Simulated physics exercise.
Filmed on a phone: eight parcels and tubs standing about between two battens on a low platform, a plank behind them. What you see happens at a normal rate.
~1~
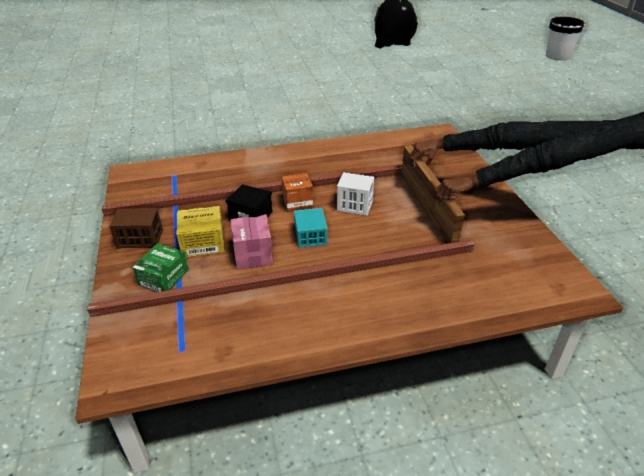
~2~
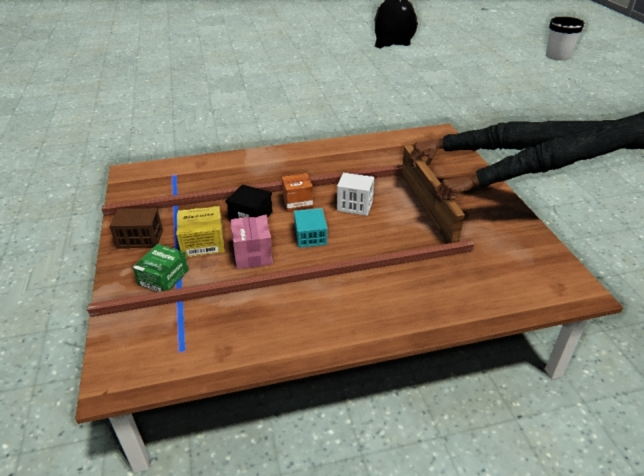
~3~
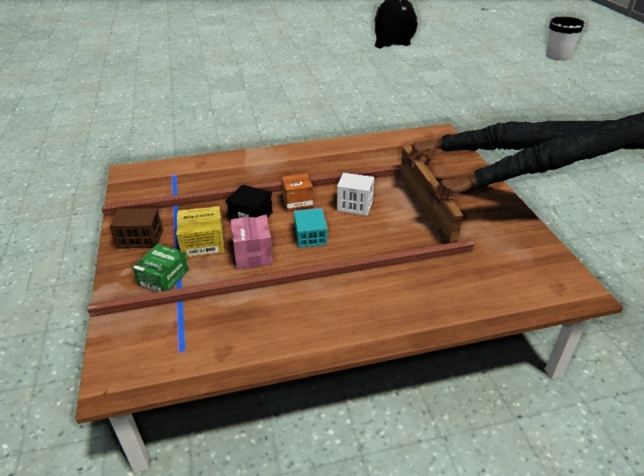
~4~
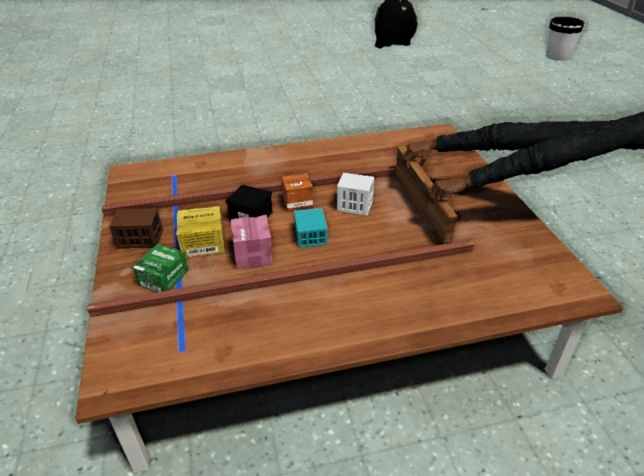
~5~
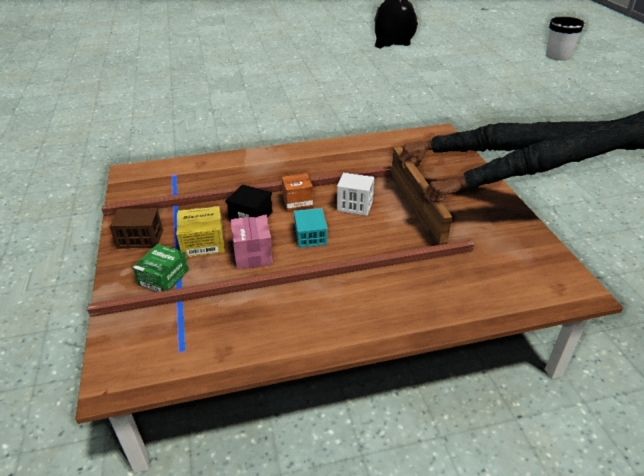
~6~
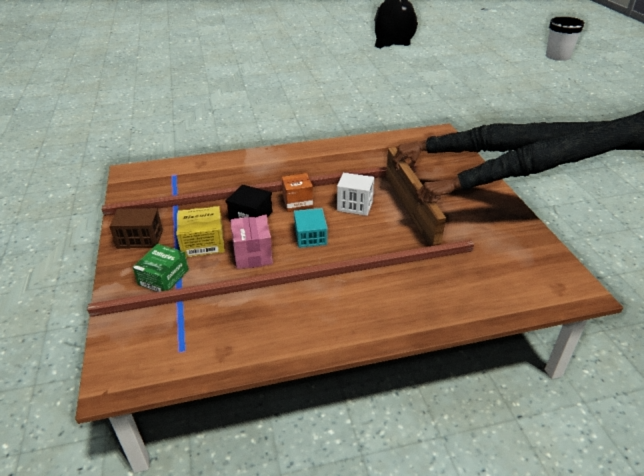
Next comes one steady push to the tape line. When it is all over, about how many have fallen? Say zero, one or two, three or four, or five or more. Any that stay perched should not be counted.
Watching this, the number dropping off is one to two.
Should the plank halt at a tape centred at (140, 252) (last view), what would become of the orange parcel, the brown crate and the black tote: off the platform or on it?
Lab note: Orange parcel is safe; brown crate comes off; black tote comes off.
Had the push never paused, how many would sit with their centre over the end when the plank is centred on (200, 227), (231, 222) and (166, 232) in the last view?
It would be 0, 0 and 2.
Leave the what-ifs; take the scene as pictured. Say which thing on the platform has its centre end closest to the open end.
The brown crate winds up nearest.
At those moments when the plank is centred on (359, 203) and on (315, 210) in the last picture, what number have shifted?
The count reaches 1 first and 3 second.
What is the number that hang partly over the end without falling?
That adds up to 2.
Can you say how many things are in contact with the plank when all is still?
It's 3 of them.
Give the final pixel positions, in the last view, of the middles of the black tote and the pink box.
Near (128, 219) and (128, 272).
Soon after, none off yet; brown crate at rest near (137, 228); green box at rest near (161, 269); yellow box at rest near (201, 232).
At rest, the number that fall off is one or two; fallen, green box.
